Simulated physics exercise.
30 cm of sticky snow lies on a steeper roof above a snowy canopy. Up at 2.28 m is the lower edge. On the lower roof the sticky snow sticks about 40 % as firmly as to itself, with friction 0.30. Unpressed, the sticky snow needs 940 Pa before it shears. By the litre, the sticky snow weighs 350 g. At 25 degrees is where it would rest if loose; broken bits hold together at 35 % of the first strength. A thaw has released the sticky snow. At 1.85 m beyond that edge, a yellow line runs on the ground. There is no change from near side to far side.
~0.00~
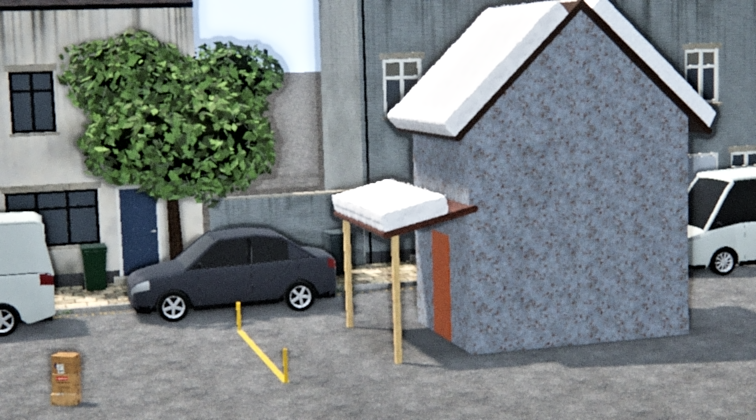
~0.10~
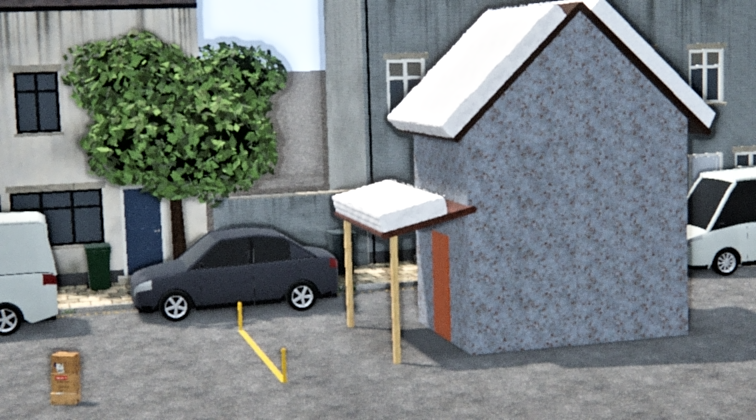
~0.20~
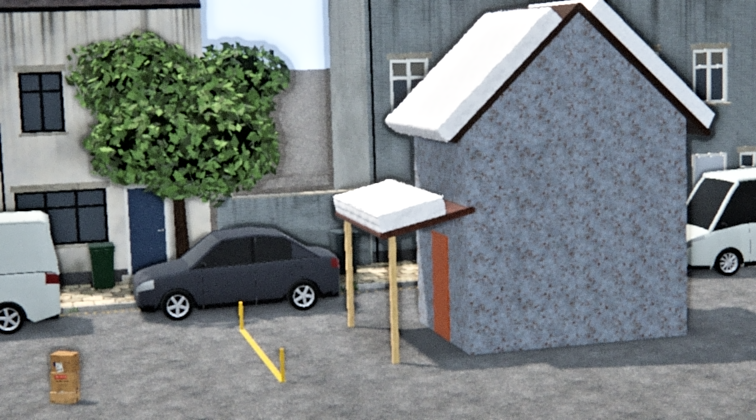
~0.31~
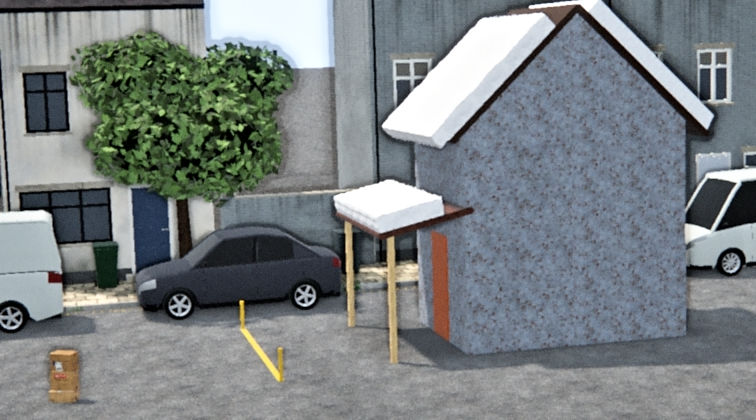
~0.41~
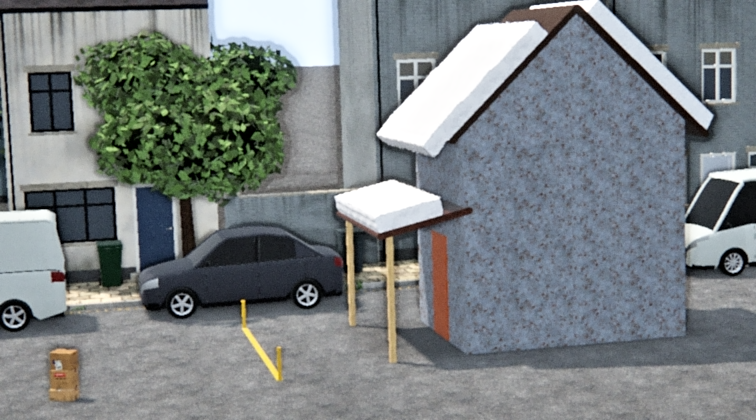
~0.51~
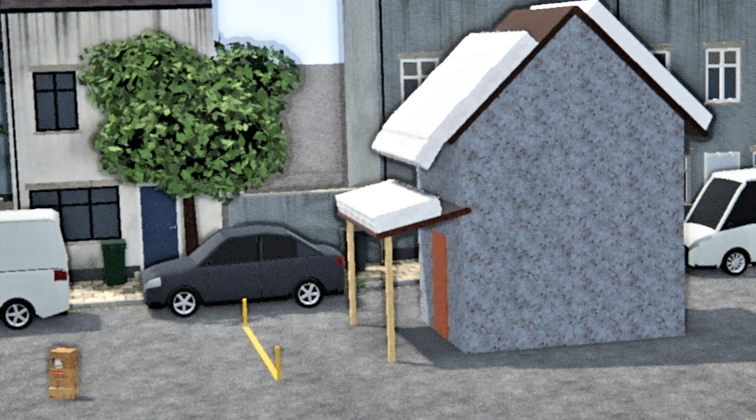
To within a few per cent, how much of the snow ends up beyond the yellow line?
About 45 %.
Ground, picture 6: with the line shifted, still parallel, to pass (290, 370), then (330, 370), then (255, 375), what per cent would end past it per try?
I'd guess near 55 %, then near 70 %, and near 40 % on the last try.
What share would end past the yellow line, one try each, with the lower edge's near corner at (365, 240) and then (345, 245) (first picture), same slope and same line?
First 45 per cent, second 50 per cent.
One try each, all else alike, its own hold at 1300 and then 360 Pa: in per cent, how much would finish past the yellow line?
Expect about 40 in a hundred, then about 50 in a hundred.
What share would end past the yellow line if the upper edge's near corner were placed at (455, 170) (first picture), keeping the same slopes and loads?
Share past the line: About 35 %.
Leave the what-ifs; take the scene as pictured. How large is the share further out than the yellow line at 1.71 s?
Roughly 22 per cent.
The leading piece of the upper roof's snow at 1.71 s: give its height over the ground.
I'd say around 0.0 metres.
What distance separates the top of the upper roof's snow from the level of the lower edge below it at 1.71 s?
At that moment it reaches around 0.6 m above the edge.
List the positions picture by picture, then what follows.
Foremost bit of the sticky snow at (453, 115), in the first picture.
Foremost bit of the sticky snow at (450, 117), its middle shifted 2.4 cm, in the second picture.
Foremost bit of the sticky snow at (446, 121), its middle shifted 9.7 cm, 3 % of it past the upper edge, in one piece, in the third picture.
Foremost bit of the sticky snow at (439, 129), its middle shifted 22 cm, 8 % of it past the upper edge, in one piece, in the fourth picture.
Foremost bit of the sticky snow at (432, 140), its middle shifted 40 cm, 14 % of it past the upper edge, in one piece, in the fifth picture.
Foremost bit of the sticky snow at (422, 152), its middle shifted 63 cm, 22 % of it past the upper edge, cracking, in the sixth picture.
After 1.06 s, none is below the lower edge and 0 % is past the line.
After 1.71 s, 66 % is below the lower edge and 21 % is past the line.
After 2.35 s, 81 % is below the lower edge and 45 % is past the line.
After 3.00 s, 81 % is below the lower edge and 45 % is past the line.
After 3.40 s, 81 % is below the lower edge and 45 % is past the line.
